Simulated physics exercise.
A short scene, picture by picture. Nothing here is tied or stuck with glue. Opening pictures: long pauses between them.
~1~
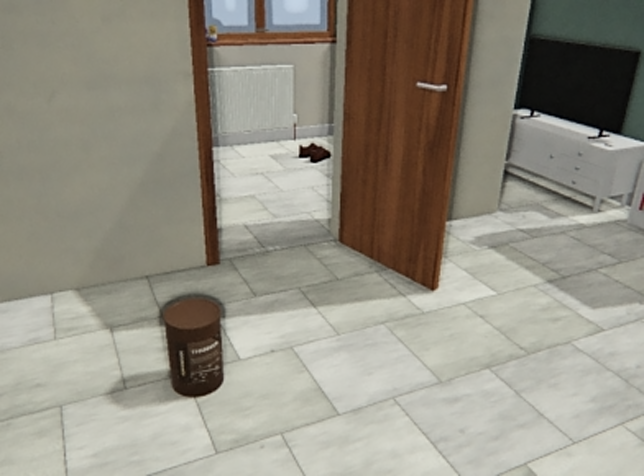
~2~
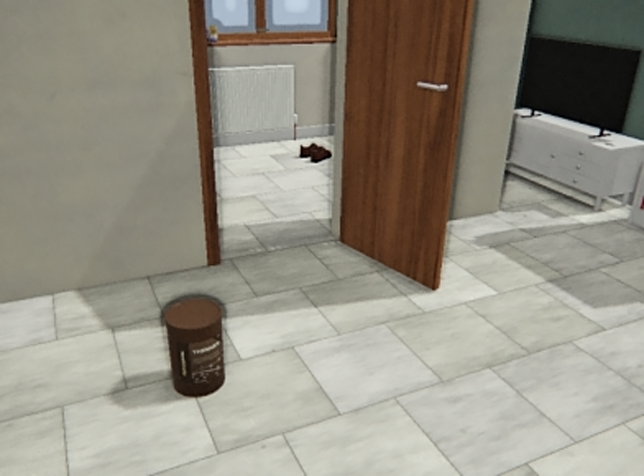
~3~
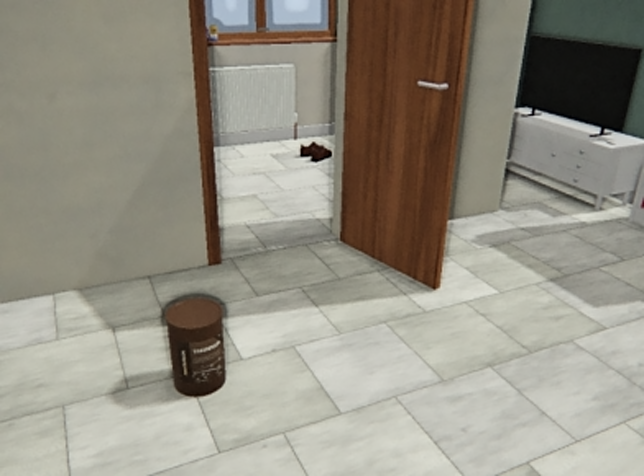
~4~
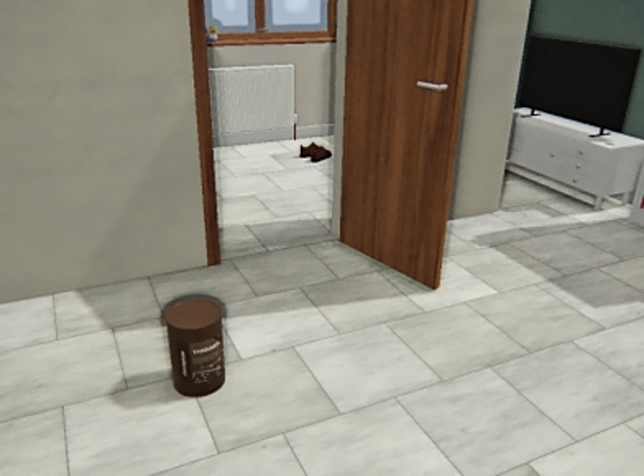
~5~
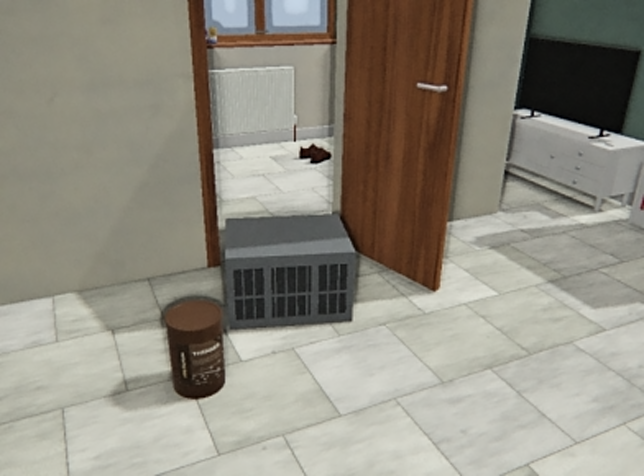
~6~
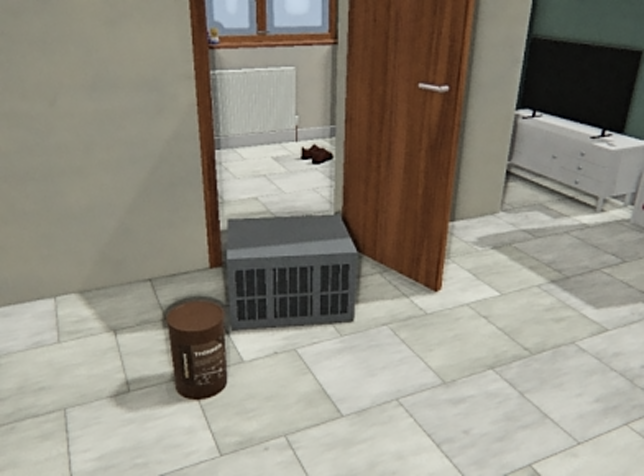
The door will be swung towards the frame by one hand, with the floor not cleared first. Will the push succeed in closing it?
The door is stopped partway.
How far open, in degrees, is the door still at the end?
The answer is roughly 65°.
Then, 0.40 s later than the last frame, open by 98°.
Then, 0.70 s later than the last frame, open by 88°.
Then, 1.00 s later than the last frame, open by 77°.
Then, 1.20 s later than the last frame, open by 70°.
When it is over, open by 66°; both as before. End places, in pixels of the last picture, grey chest near (288, 269).
